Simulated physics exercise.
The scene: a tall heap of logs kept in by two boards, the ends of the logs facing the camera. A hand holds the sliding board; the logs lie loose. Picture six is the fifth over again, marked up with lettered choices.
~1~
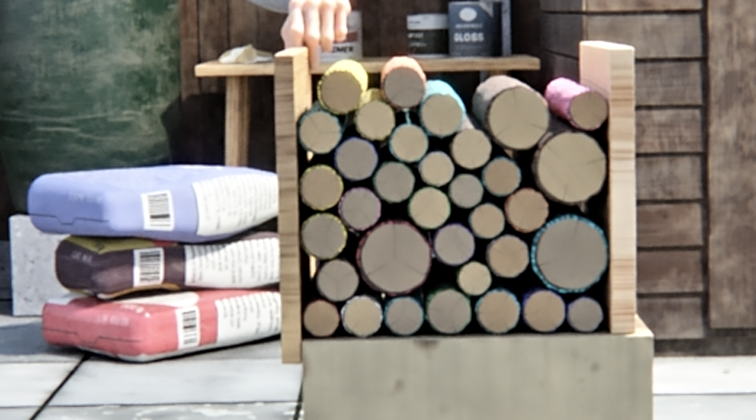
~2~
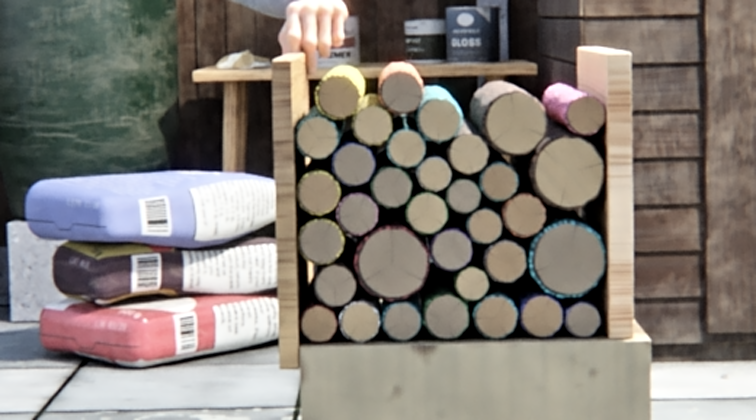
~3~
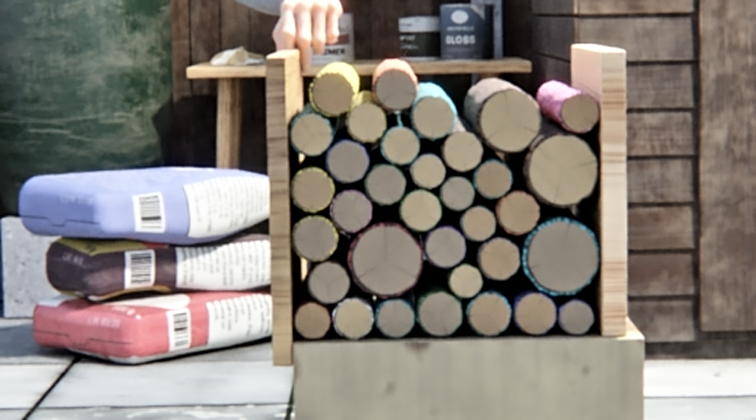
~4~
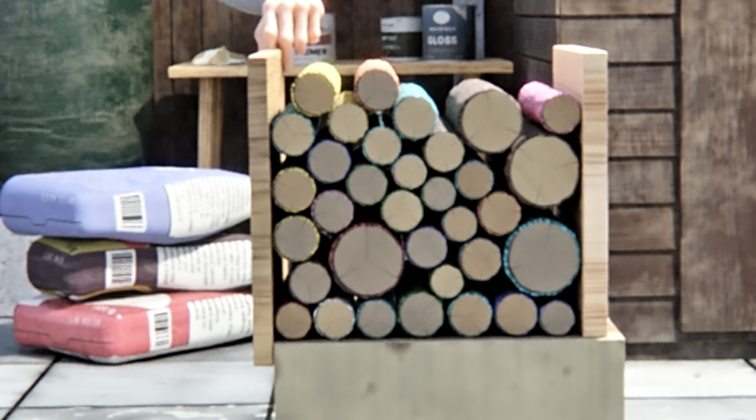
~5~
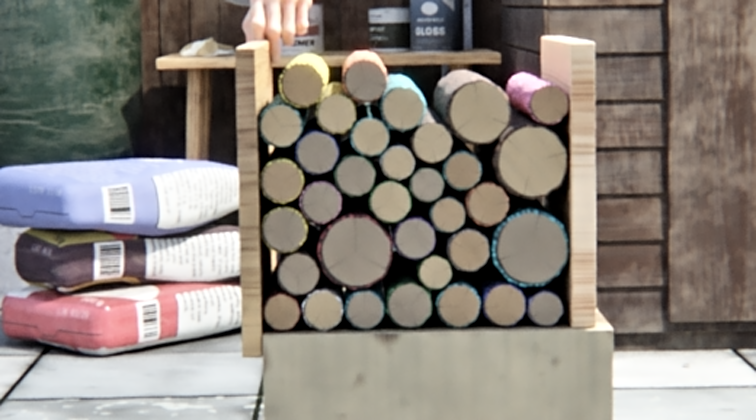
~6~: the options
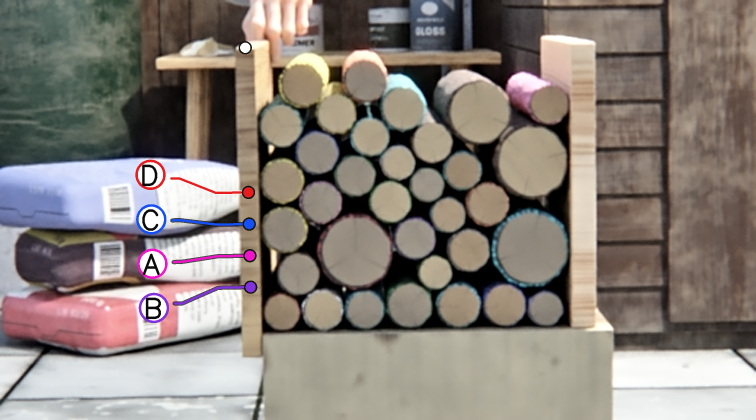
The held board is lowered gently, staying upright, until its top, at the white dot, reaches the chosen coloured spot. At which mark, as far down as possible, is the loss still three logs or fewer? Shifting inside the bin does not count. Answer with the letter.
Lower it to D and no more.
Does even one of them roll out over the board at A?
At A: Yes.
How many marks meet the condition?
The number is one.
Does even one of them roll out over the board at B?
At B: Yes.
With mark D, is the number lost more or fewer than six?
At D, fewer than six.
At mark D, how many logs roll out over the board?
It comes to two.
On the marked copy, A at (250, 256); B at (251, 287); C at (249, 224); D at (249, 193); the white dot at (245, 48).
Taking D. A third of the way, top of the board (257, 115).
Two thirds of the way, top of the board (259, 190).
When it is over, top of the board (259, 192), two out over the board.
As for the rest, A more than three out over the board; B more than three out over the board; C more than three out over the board.
